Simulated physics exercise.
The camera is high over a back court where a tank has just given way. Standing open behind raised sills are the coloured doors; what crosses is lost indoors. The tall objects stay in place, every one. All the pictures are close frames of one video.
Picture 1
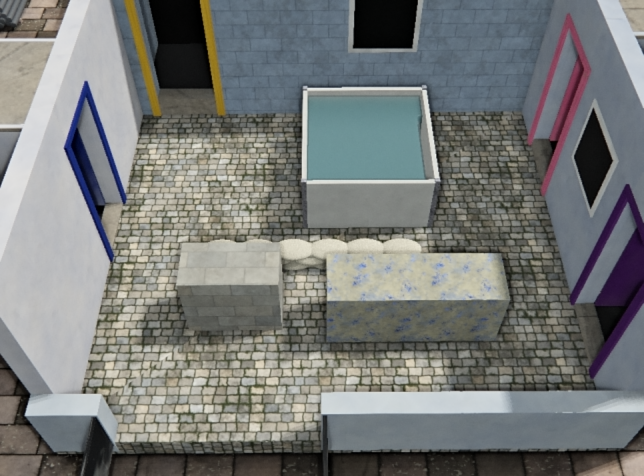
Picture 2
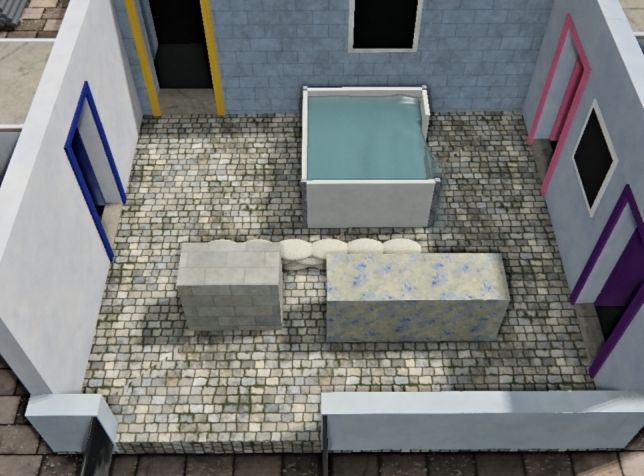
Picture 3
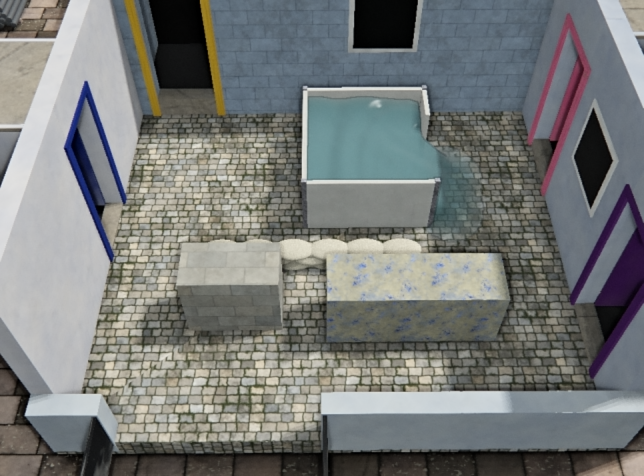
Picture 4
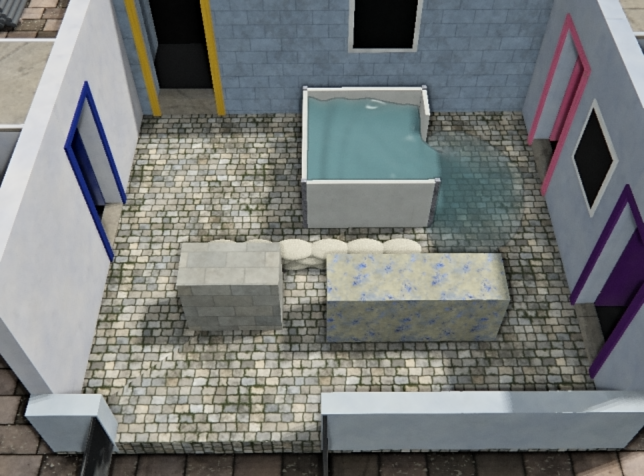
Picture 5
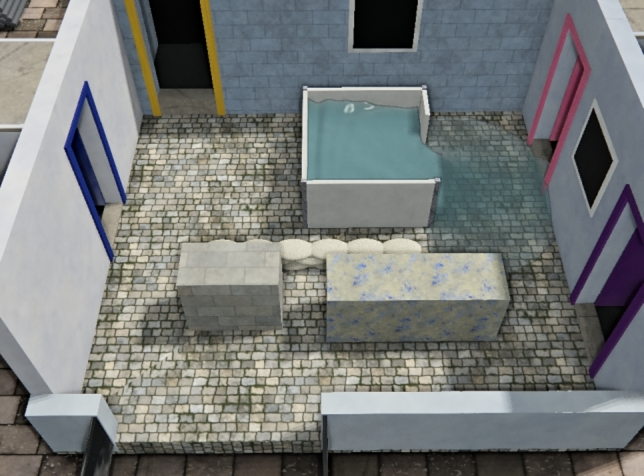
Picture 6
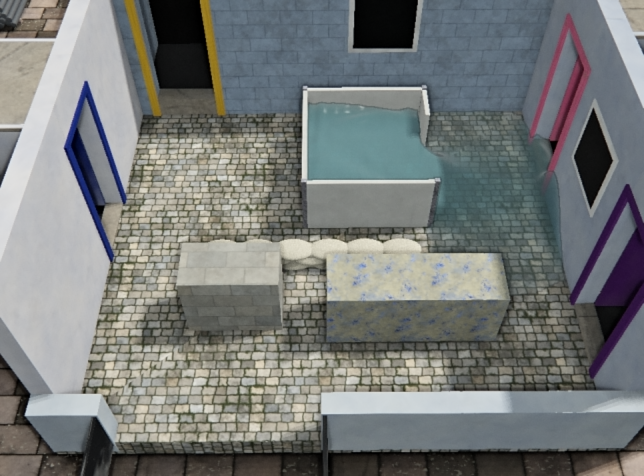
Water pouring through the open right side of a raised tank, spreading across a cobbled courtyard toward the right wall.
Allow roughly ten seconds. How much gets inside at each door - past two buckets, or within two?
The purple door past two, the yellow door within two, the blue door past two, the pink door past two.
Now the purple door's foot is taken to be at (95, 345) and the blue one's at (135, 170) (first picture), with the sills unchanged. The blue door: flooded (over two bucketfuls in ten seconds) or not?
The blue door is swamped.
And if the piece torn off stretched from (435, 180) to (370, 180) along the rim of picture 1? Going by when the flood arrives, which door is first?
My pick: The purple-painted one.
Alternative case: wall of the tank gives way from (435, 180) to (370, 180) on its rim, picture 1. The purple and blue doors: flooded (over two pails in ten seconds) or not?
In that setup the purple door runs over the limit, but the blue door runs over the limit.
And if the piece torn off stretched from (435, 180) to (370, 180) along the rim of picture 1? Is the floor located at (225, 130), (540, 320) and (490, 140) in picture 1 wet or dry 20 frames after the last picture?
As listed: No water, wet, flooded.
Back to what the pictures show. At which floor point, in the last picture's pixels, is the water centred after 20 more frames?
I'd say near (437, 226).
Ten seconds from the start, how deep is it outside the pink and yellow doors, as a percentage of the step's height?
First around 40 percent, second around 10 percent.
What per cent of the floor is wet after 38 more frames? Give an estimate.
About 80 per cent.
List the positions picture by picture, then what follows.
The first frame shows still water in the open tank at (367, 137).
In the second frame, the front is at (432, 229), out from the gap at (425, 178).
In the third frame, the front is at (458, 154), out from the gap at (425, 179).
In the fourth frame, the front is at (514, 171), out from the gap at (424, 181).
In the fifth frame, water pours out at (424, 181) and has run to (529, 150).
In the sixth frame, the front is at (562, 275), out from the gap at (424, 180).
A moment on, water covers 25 % of the floor; the purple door wet at the sill, nothing in, the yellow door not reached, the blue door not reached, the pink door far over two buckets in.
Next, water covers 30 % of the floor; the purple door under two buckets in, the yellow door not reached, the blue door not reached, the pink door far over two buckets in.
Then, water covers 55 % of the floor; the purple door over two buckets in, the yellow door wet at the sill, nothing in, the blue door not reached, the pink door far over two buckets in.
Later, water covers 80 % of the floor; the purple door far over two buckets in, the yellow door wet at the sill, nothing in, the blue door under two buckets in, the pink door far over two buckets in.
In the end, water covers 95 % of the floor; the purple door far over two buckets in, the yellow door wet at the sill, nothing in, the blue door over two buckets in, the pink door far over two buckets in.
